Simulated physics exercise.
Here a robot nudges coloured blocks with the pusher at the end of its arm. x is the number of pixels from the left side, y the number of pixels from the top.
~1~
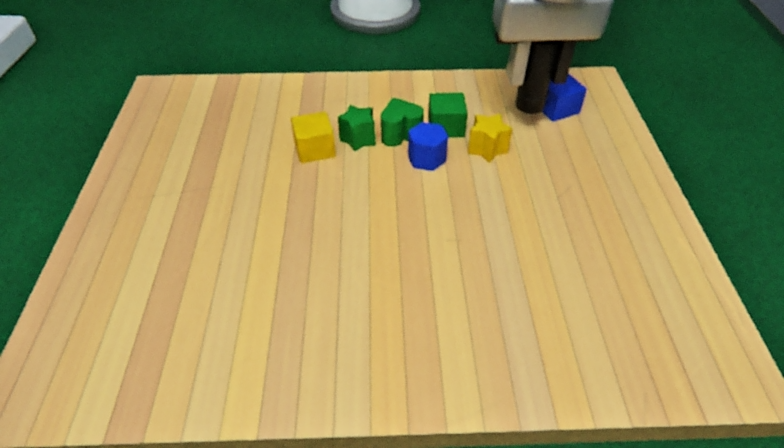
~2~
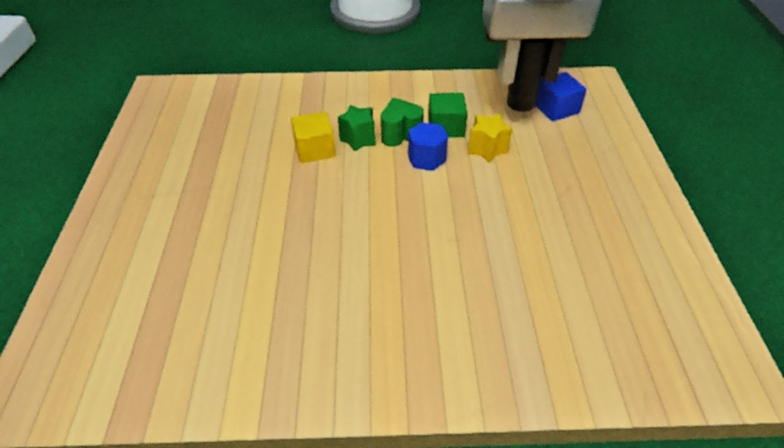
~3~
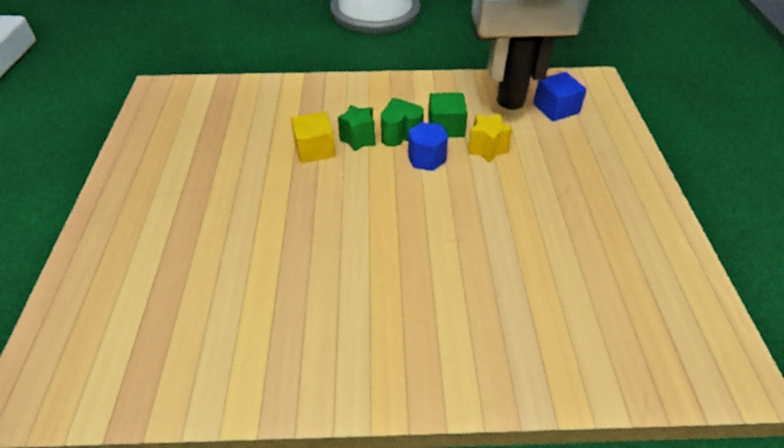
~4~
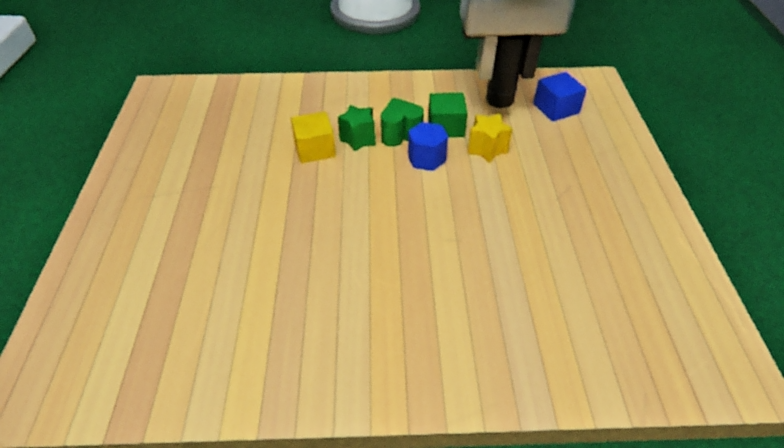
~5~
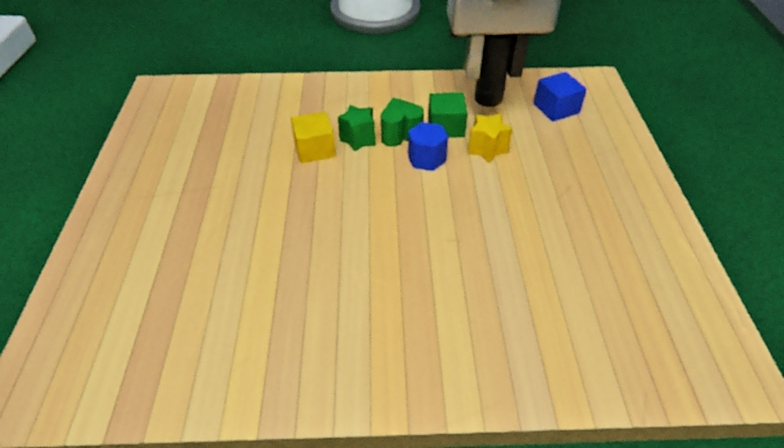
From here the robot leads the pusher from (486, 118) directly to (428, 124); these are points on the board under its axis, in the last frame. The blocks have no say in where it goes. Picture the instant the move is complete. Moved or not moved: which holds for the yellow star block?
Stays put.
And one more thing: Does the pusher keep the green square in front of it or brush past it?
It keeps leading.
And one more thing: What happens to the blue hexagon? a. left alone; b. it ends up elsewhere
b - it ends up elsewhere.
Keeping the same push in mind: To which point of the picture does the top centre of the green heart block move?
Somewhere near (371, 124).
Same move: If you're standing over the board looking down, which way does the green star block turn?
I'd predict that, seen from above, the green star block rotates clockwise.
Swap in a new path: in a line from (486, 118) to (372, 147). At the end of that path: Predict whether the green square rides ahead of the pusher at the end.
It is still there in front.
On the path given first. Halfway along, pusher (458, 103); green heart block (394, 112), turned 15° clockwise; green square (432, 107), turned 30° anticlockwise.
At the end, pusher (429, 106); green star block (339, 117), turned 35° clockwise; green heart block (371, 124), turned 15° clockwise; blue hexagon (424, 140), turned 30° anticlockwise; green square (408, 114), turned 50° anticlockwise; yellow star block in place.
